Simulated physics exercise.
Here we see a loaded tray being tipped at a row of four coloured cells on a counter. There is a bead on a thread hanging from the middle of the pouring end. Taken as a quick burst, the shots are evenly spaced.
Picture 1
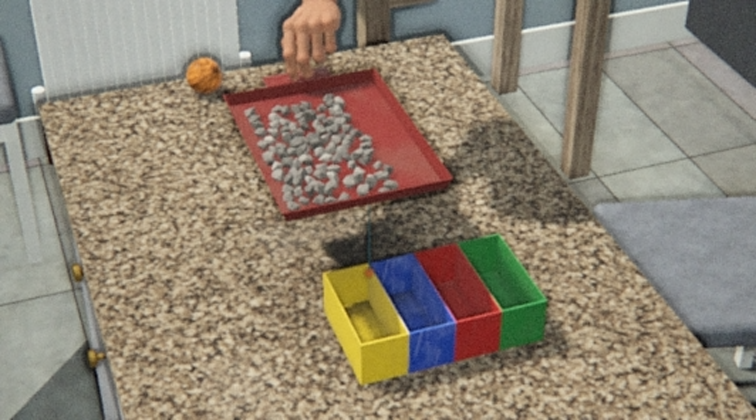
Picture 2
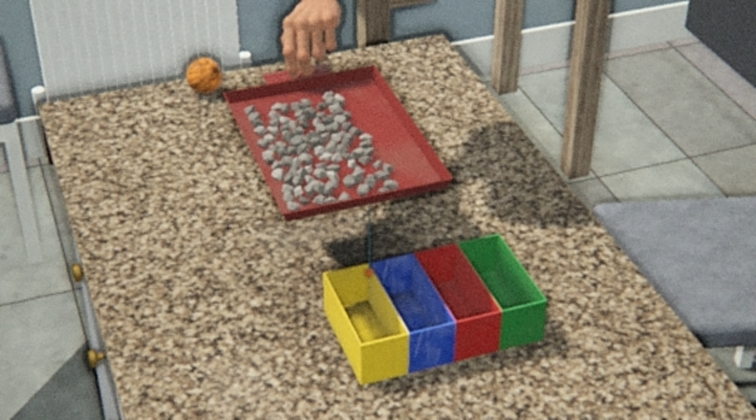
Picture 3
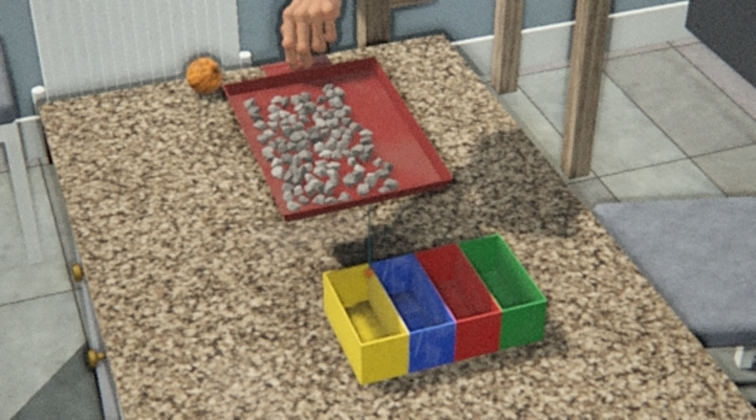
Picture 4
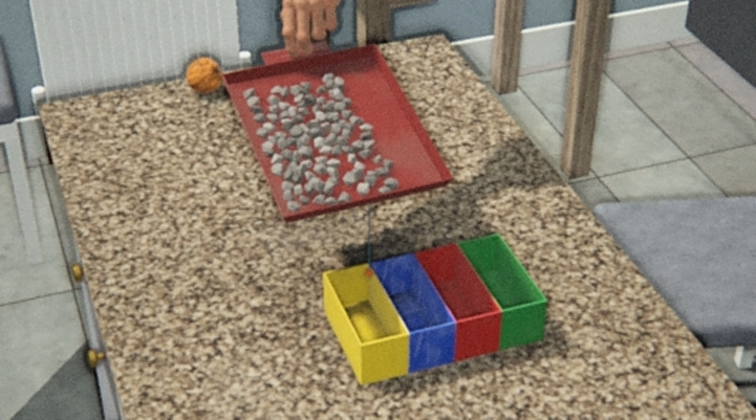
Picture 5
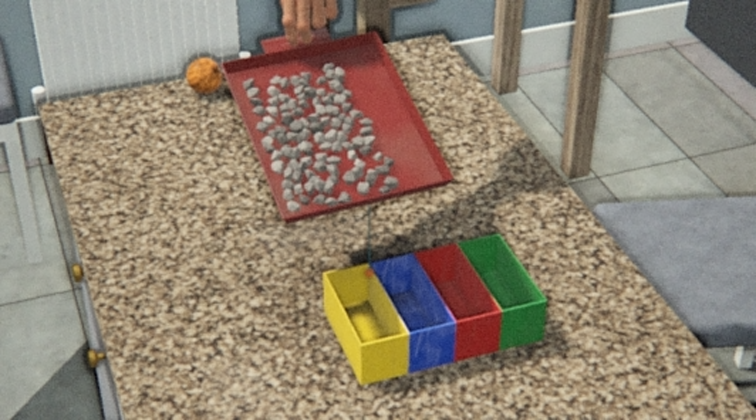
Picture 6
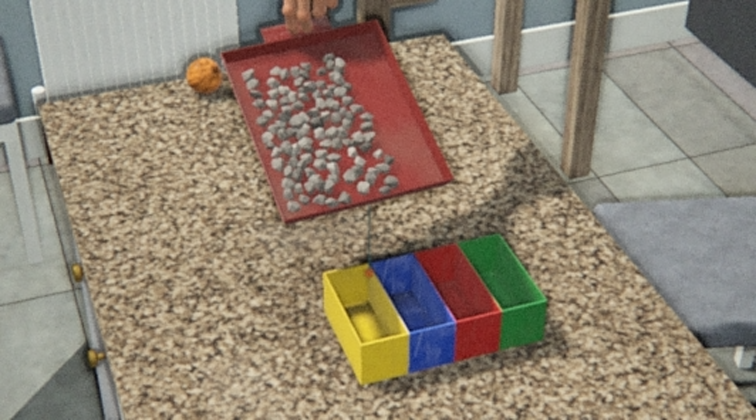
A hand steadily raised the far end of a red tray of grey gravel, tilting it toward a row of yellow, blue, red and green cells, while the stones stayed bunched in place.
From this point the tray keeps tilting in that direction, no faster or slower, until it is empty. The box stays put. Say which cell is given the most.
The yellow cell is given the most.
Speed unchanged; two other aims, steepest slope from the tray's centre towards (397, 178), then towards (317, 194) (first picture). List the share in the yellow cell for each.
Well, 0 percent for one and then 10 percent for the other.
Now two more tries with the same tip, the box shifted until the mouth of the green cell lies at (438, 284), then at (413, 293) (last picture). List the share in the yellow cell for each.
Trial 1: 30 percent; trial 2: 20 percent.
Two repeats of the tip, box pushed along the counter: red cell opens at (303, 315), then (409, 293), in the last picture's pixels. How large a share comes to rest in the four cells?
80 %, 90 %.
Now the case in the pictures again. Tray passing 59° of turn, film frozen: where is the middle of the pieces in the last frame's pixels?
Somewhere around pixel (336, 176) in the last picture.
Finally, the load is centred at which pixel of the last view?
The centre ends up roughly at (335, 364).
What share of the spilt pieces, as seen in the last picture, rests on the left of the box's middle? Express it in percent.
Left share: Close to 100 %.
Soon, tray tipped steeply; all on the tray.
A while on, tray tipped right over; a small part on the tray; about a quarter in the yellow cell; a small part in the blue cell; a stray few in the red cell; about two thirds falling or outside the box.
Towards the end, tray tipped past a quarter turn; about a quarter in the yellow cell; a small part in the blue cell; a stray few in the red cell; about two thirds falling or outside the box.
Finally, tray tipped past a quarter turn; about a quarter in the yellow cell; a small part in the blue cell; a stray few in the red cell; none in the green cell; about two thirds outside the box.
